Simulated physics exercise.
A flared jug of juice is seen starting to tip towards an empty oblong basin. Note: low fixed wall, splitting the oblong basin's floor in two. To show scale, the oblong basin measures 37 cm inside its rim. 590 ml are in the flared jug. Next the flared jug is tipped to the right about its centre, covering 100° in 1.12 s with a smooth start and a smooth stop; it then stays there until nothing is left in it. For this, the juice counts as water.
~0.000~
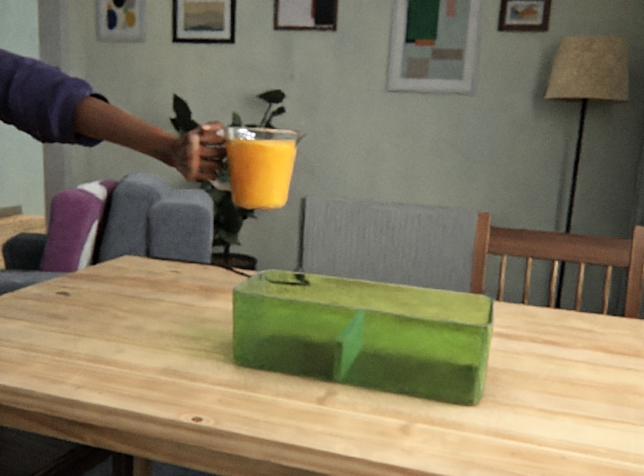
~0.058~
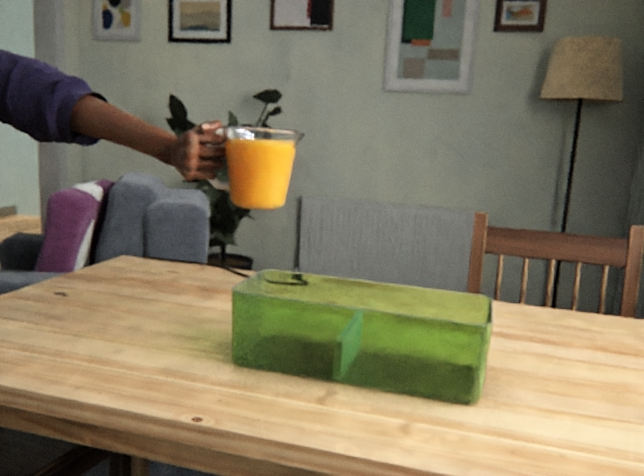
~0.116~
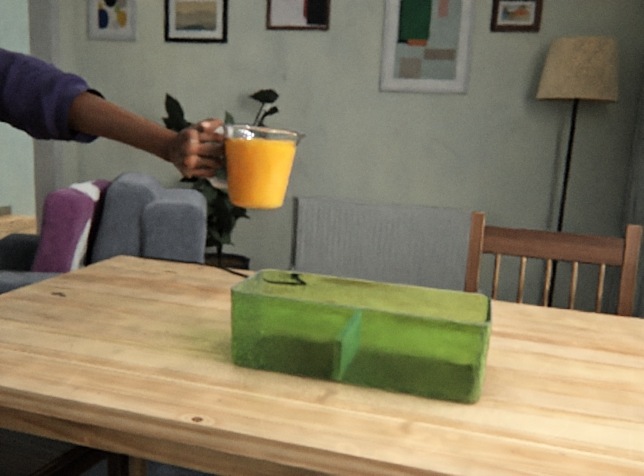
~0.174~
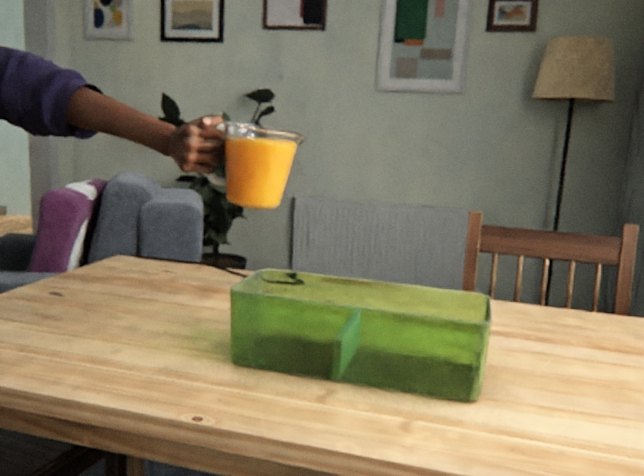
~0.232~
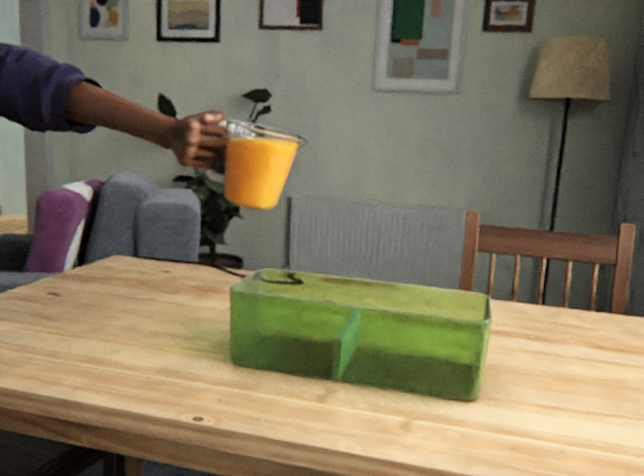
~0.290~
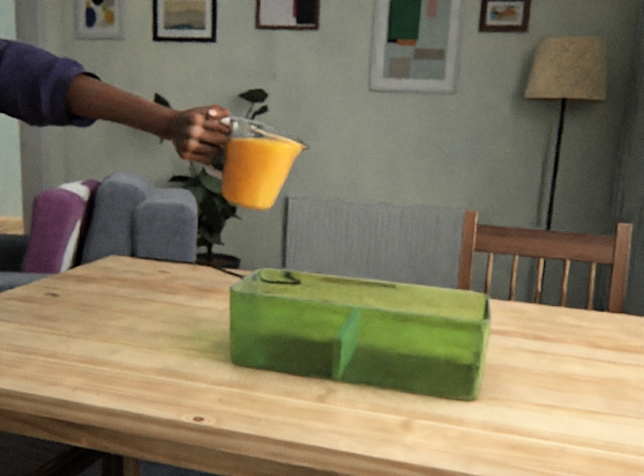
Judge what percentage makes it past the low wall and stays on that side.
Some 33 per cent makes it over and stays.
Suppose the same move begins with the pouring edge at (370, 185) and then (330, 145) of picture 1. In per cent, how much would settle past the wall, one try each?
Around 100 per cent first, around 85 per cent next.
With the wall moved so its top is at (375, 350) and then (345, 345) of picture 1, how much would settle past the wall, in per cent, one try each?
It comes to 10 per cent, and then 60 per cent.
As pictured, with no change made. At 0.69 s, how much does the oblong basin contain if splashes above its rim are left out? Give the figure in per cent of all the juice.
I'd estimate some 7 percent of the liquid.
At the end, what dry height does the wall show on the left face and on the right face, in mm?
Noted: Left near 42 mm, right near 52 mm.
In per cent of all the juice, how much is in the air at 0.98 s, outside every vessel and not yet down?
It comes to some 22 percent of the total.
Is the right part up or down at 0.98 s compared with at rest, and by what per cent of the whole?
I'd say it grows by some 2.
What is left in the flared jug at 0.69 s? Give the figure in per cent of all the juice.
70 %.
Then, 0.69 s in, the tilt is 68° and 71 per cent is still to pour, 3 is left of the wall and 4 right of it.
Then, 0.98 s in, the tilt is 96° and 19 per cent is still to pour, 29 is left of the wall and 31 right of it.
Then, 1.29 s in, the tilt is 100° and 1 per cent is still to pour, 63 is left of the wall and 32 right of it.
Then, 1.62 s in, the tilt is 100° and 0 per cent is still to pour, 65 is left of the wall and 33 right of it.
Finally, 65 per cent lies left of the wall, 33 right of it and 2 outside.
